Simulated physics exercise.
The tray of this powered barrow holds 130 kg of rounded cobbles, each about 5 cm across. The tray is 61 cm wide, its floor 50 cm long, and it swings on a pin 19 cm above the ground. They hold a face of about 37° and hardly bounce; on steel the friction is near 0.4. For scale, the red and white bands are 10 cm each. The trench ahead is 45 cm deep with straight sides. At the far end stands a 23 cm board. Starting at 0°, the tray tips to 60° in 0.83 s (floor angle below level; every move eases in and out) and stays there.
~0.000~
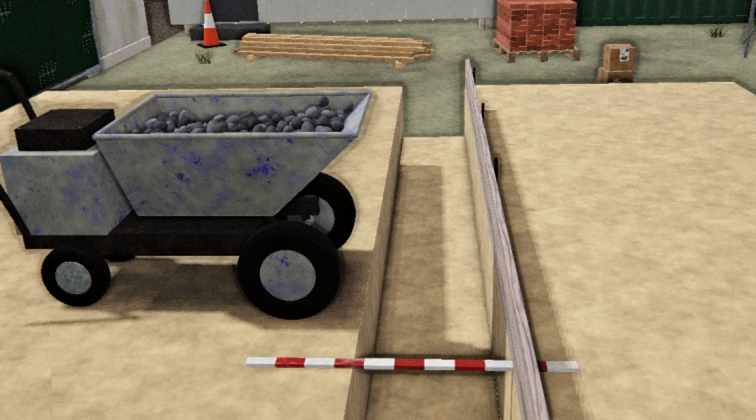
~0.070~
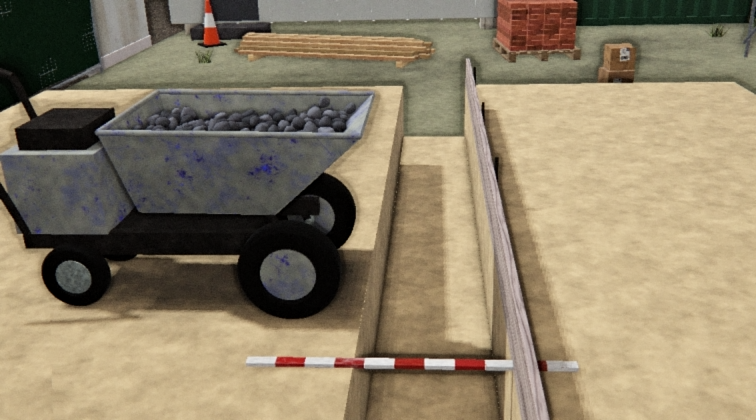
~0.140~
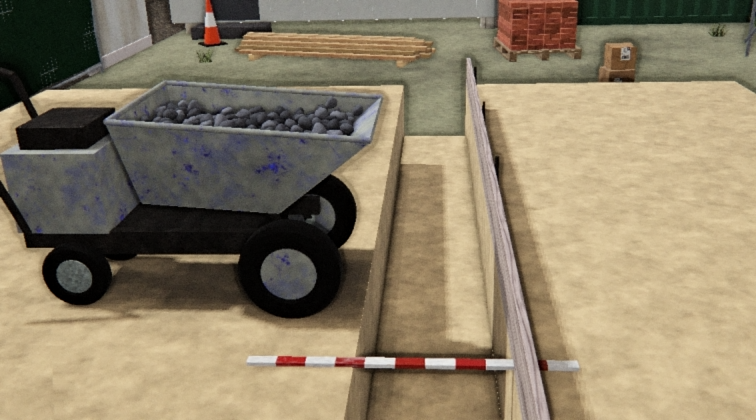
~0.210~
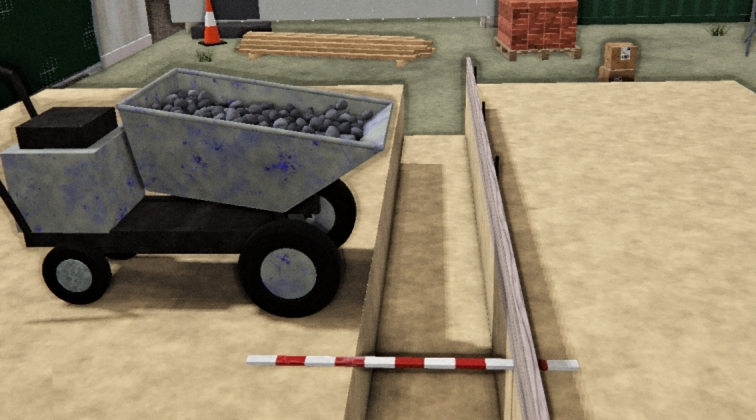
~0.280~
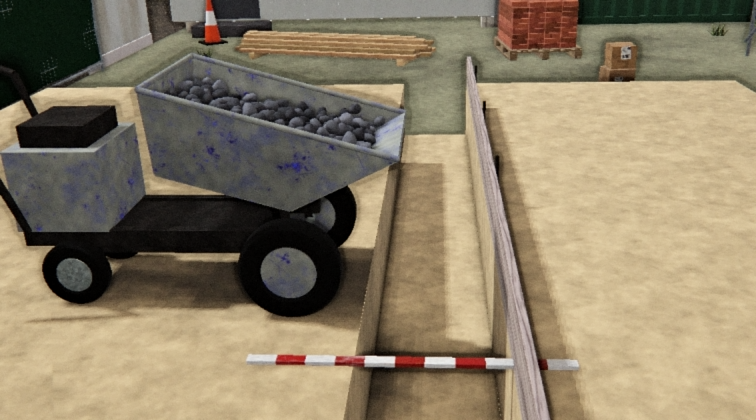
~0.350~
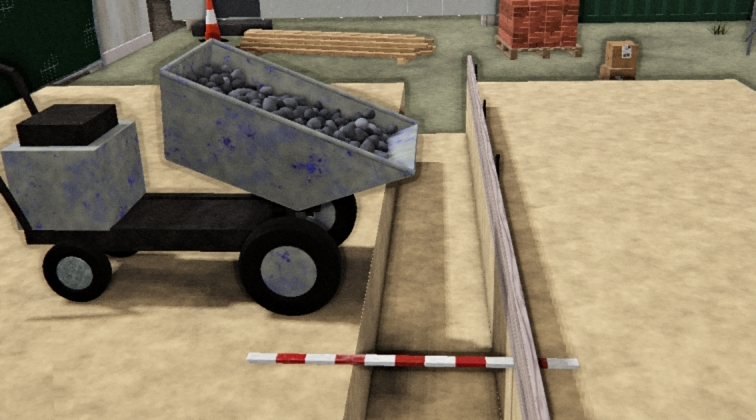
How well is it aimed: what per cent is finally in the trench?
Roughly 88 per cent ends in the trench.
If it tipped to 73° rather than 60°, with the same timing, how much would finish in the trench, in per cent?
In that case some 95 per cent.
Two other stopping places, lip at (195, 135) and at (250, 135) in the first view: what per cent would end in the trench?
Near 75 per cent from the first place, 100 from the second.
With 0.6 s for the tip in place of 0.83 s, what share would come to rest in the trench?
In that case some 80 per cent.
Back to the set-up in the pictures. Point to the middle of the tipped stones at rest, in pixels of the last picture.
Near (464, 359).
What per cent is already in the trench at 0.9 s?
About 10 per cent by then.
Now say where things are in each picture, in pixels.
In the first picture, the tray is at 0°, its lip at (357, 135); the top of the load is at (275, 116).
The second picture shows lip at (361, 136), floor tilted 1°, highest stones at (219, 117); the stones move at 0.3 m/s on average.
In the third picture, the tray is at 5°, its lip at (371, 141); the top of the load is at (186, 114); the stones move at 0.5 m/s on average.
The fourth picture shows lip at (383, 148), floor tilted 10°, highest stones at (189, 102); the stones move at 0.7 m/s on average.
The fifth picture shows lip at (399, 160), floor tilted 16°, highest stones at (199, 90); the stones move at 0.8 m/s on average.
The sixth picture shows lip at (414, 173), floor tilted 23°, highest stones at (215, 78); the stones move at 0.9 m/s on average.
After 0.6 s the floor is at 50°; 100 % in the tray; the foremost stones are at (429, 198).
After 0.9 s the floor is at 60°; 88 % in the tray, 12 % in the trench; the foremost stones are at (498, 232).
After 1.3 s the floor is at 60°; 45 % in the tray, 44 % in the trench, 11 % past the trench; the foremost stones are at (626, 289).
After 3.2 s the floor is at 60°; 0 % in the tray, 88 % in the trench, 12 % past the trench; the foremost stones are past the picture's edge.
